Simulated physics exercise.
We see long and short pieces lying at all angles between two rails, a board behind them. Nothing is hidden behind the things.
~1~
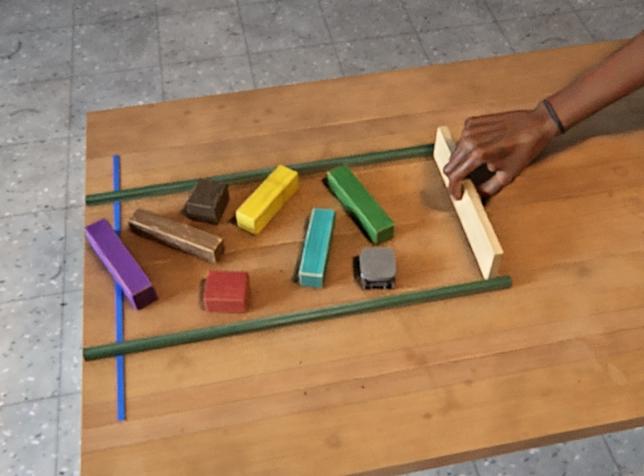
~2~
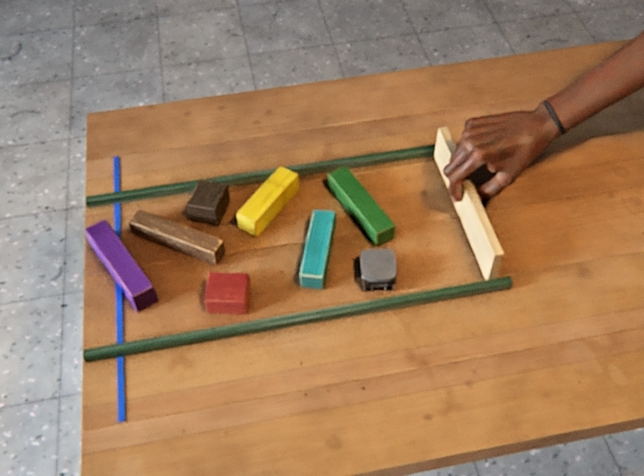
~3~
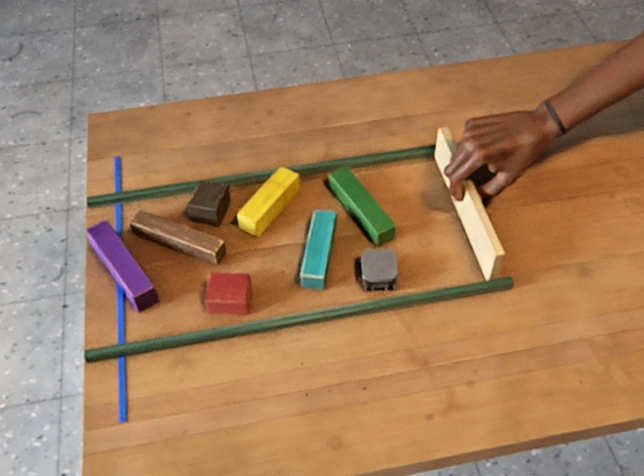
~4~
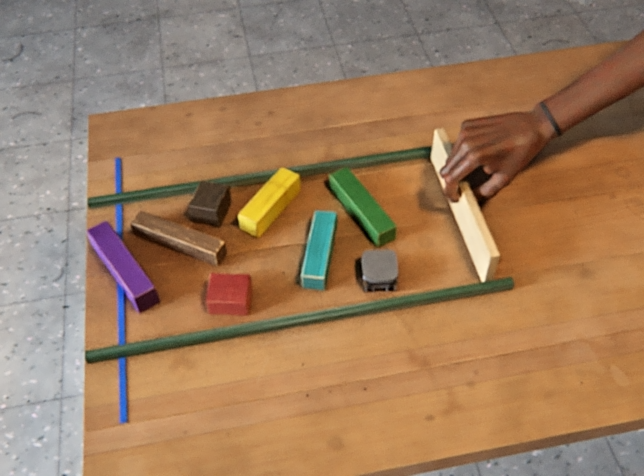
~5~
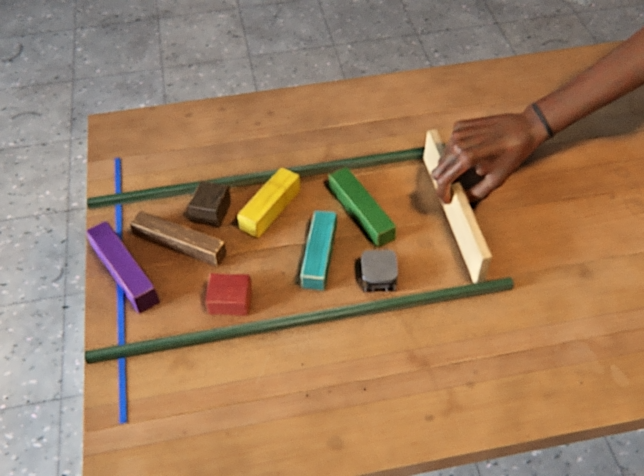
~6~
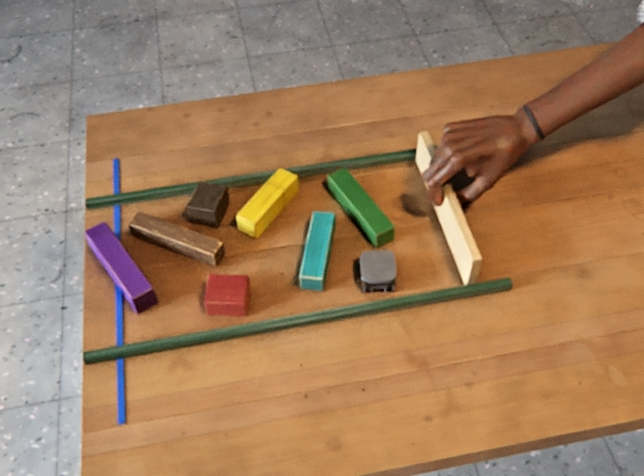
On a wooden table, coloured sticks and small blocks lie at all angles between two green rails, with a blue strip crossing at the left. A hand holds a pale board upright at the right, still at first, then slides it slightly left while the pieces stay in place.
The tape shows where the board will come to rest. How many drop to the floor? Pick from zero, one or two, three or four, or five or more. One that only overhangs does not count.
Here the number that fall off is five or more.
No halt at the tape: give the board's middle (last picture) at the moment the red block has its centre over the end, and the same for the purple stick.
At (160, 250) for the red block; at (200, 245) for the purple stick.
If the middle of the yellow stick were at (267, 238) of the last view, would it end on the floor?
It goes over.
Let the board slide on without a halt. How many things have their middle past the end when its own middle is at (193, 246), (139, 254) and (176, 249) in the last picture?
Past the end: 1, 4 and 1.
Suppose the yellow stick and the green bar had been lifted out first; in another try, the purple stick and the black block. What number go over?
It would be 3 and 4.
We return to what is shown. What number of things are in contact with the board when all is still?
In contact: 2.
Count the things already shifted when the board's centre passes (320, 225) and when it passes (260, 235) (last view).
By then 4, and 7.
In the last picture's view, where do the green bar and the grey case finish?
The green bar stops around (105, 246); the grey case around (100, 322).
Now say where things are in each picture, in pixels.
In the first picture, purple stick (120, 263); brown bar (176, 235); black block (209, 201); board (466, 200); tape (118, 269).
In the second picture, brown bar (177, 237); yellow stick (269, 201).
In the third picture, black block (210, 203); turquoise stick (319, 249).
In the fourth picture, purple stick (123, 265); grey case (379, 271).
In the fifth picture, brown bar (178, 238); green bar (362, 206).
In the sixth picture, purple stick (121, 266); brown bar (177, 239); black block (209, 205); board (446, 205); tape (118, 273).
Soon after, none off yet; purple stick at rest near (121, 266); brown bar at rest near (177, 239); black block at rest near (209, 205).
Then, none off yet; purple stick at rest near (121, 266); brown bar moved a little near (161, 242); black block moved about its own width near (180, 204).
Further on, one off so far; purple stick on its side near (61, 329); brown bar moved about its own width near (84, 262); black block moved well along near (97, 217).
At rest, the number that fall off is five or more; fallen, turquoise stick, yellow stick, red block, black block, brown bar and purple stick.
